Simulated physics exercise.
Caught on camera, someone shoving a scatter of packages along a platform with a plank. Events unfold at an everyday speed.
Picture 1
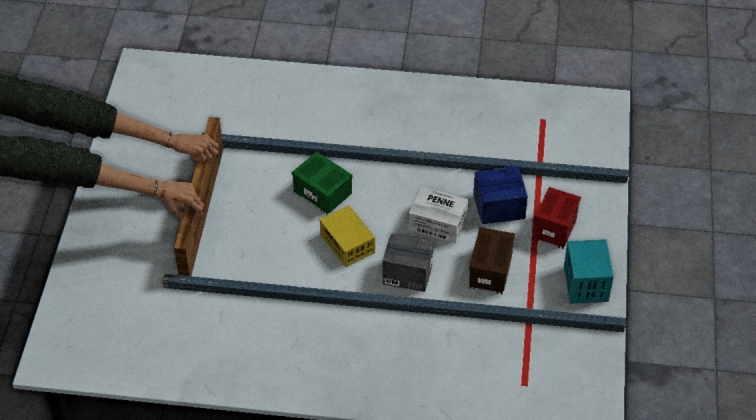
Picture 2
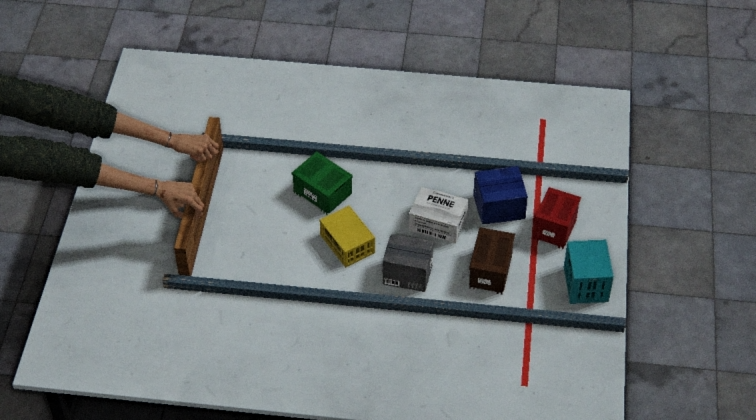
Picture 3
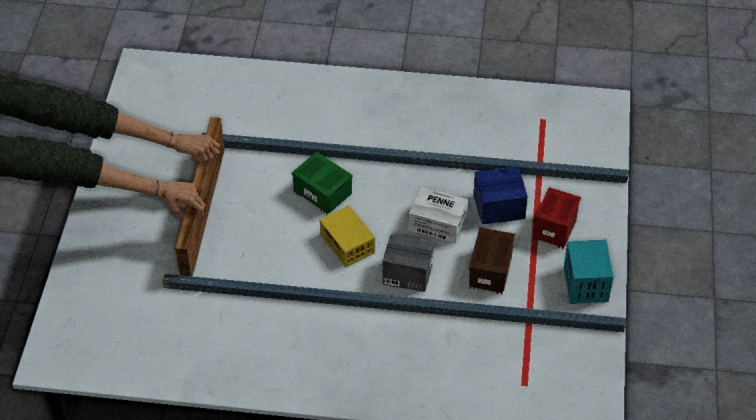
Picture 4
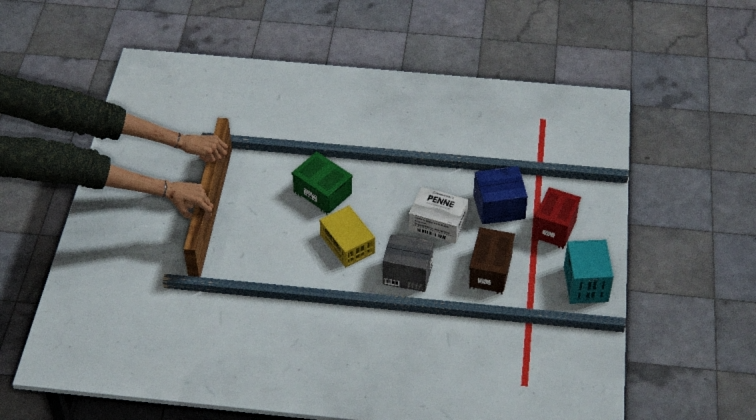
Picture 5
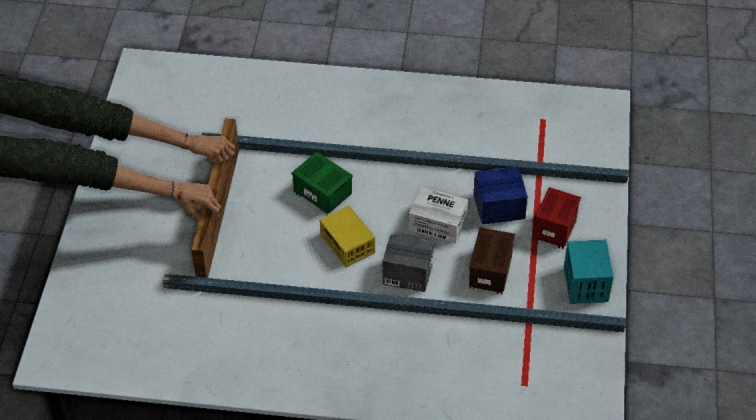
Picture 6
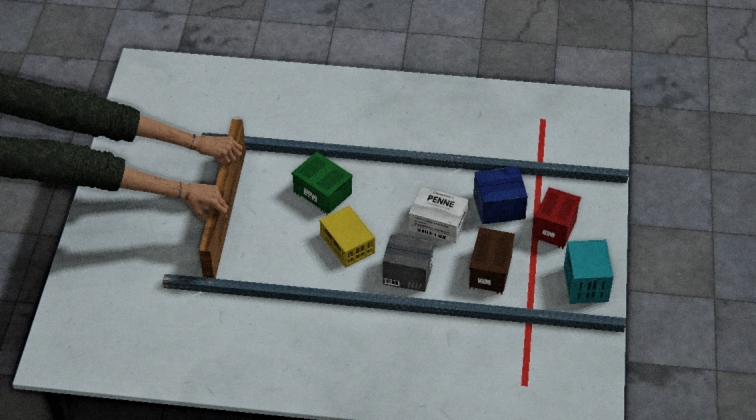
Two hands holding still on a wooden plank, then pushing it slightly right between rails toward unmoving coloured crates and boxes.
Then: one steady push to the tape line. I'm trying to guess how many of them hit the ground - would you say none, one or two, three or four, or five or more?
I would say one or two.
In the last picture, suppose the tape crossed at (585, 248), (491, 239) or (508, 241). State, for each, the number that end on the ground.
The counts would be 5, 0 and 0.
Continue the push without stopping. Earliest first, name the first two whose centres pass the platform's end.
Order: Turquoise crate before blue box.
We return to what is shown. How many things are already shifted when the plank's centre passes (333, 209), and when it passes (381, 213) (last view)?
Tally: 2; 4.
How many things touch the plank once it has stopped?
It adds up to 3.
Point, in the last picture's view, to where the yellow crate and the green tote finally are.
In the last picture the yellow crate sits around (551, 262) and the green tote around (562, 191).
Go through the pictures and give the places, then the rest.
The first frame shows turquoise crate (588, 272); red tote (557, 218); blue box (500, 195); plank (200, 196); tape (535, 243).
The second frame shows red tote (557, 218); plank (200, 196).
The third frame shows blue box (500, 195); yellow crate (347, 236).
The fourth frame shows turquoise crate (588, 272); grey parcel (408, 263).
The fifth frame shows red tote (557, 218); green tote (322, 183).
The sixth frame shows turquoise crate (588, 272); red tote (557, 218); blue box (500, 195); plank (224, 199); tape (535, 243).
A little later, none off yet; turquoise crate at rest near (588, 272); red tote at rest near (557, 218); blue box at rest near (500, 195).
When it is over, the number that fall off is one or two; down, turquoise crate.
